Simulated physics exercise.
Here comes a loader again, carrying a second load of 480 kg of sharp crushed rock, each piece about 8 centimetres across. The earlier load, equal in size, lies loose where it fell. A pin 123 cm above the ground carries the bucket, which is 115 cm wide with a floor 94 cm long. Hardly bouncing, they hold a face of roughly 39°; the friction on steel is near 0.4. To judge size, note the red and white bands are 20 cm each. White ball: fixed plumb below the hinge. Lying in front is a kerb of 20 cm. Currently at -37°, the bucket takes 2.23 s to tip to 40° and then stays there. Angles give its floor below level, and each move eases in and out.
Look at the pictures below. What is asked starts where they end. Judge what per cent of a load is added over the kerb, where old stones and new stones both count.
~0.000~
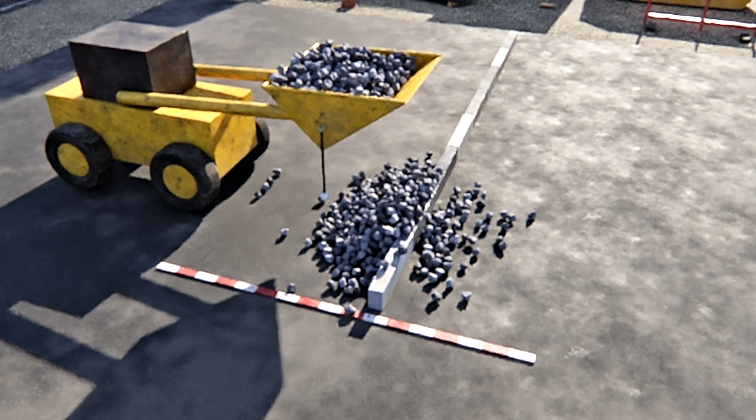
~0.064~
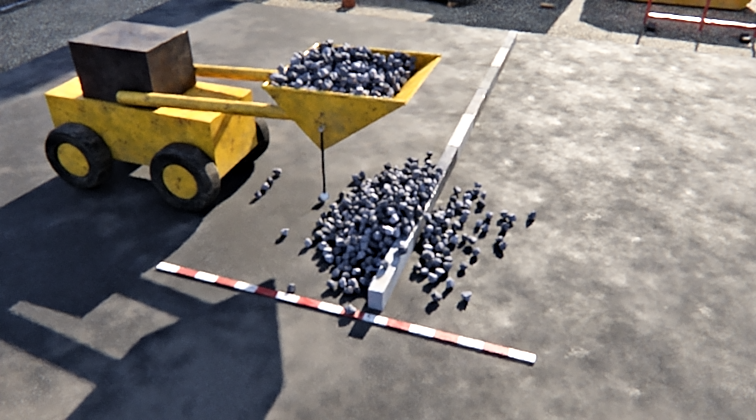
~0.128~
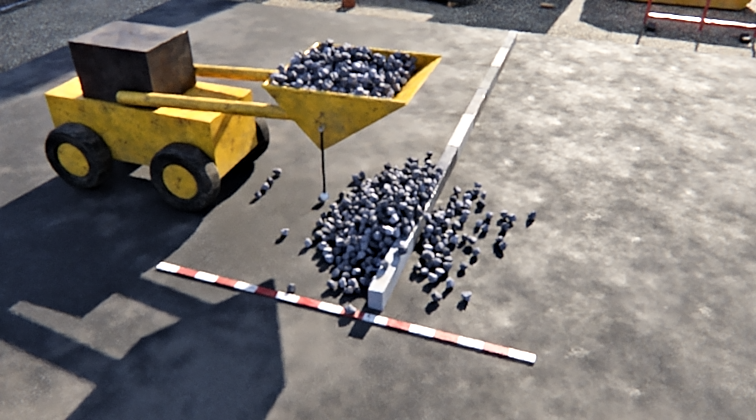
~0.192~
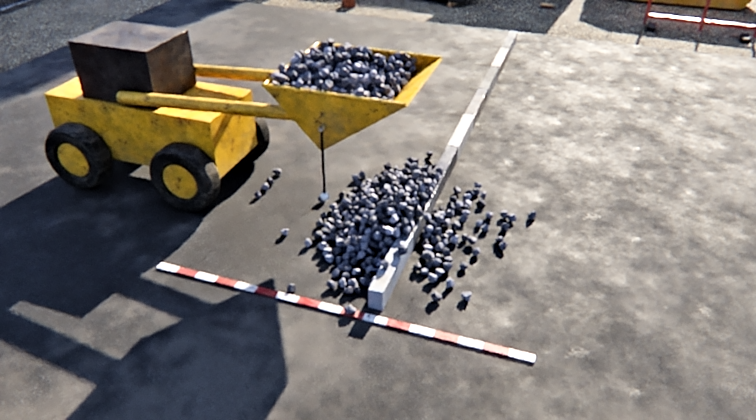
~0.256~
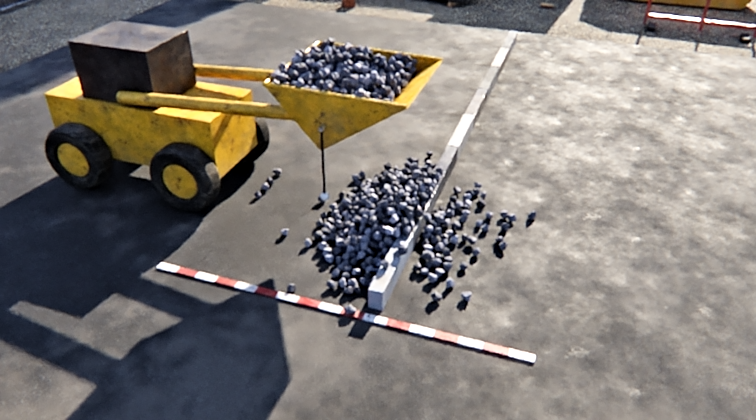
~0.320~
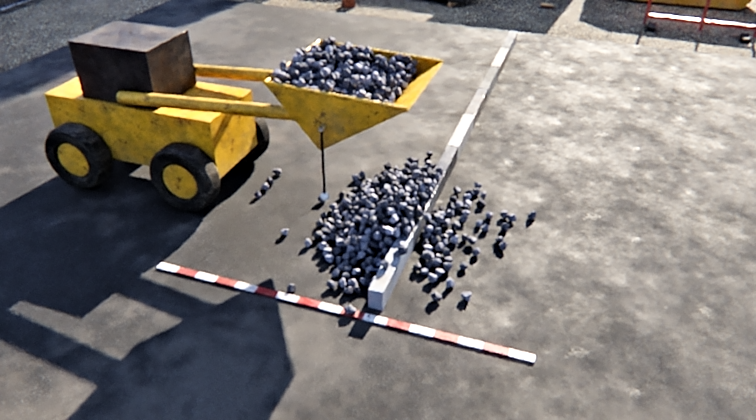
The amount added is about 80 per cent of a load.
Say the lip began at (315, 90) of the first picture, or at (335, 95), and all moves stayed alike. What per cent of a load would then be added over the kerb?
The first would add some 0 per cent and the second some 0 per cent.
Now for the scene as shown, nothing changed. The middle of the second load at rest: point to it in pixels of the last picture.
I'd put their centre close to (450, 217).
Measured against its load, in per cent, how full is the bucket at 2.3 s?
30 % still inside.
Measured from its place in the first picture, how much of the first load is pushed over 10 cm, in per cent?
I'd put it at about 5 per cent.
After 1.7 s the floor is at 28°; in per cent of one load, 98 in the bucket, 91 on this side of the kerb, 12 over the kerb; the foremost stones are at (502, 234).
After 2.3 s the floor is at 40°; in per cent of one load, 30 in the bucket, 119 on this side of the kerb, 52 over the kerb; the foremost stones are at (507, 229).
After 2.7 s the floor is at 40°; in per cent of one load, 5 in the bucket, 117 on this side of the kerb, 79 over the kerb; the foremost stones are at (520, 249).
After 5.5 s the floor is at 40°; in per cent of one load, 0 in the bucket, 108 on this side of the kerb, 92 over the kerb; the foremost stones are at (537, 249). Net gain over the kerb, 80.
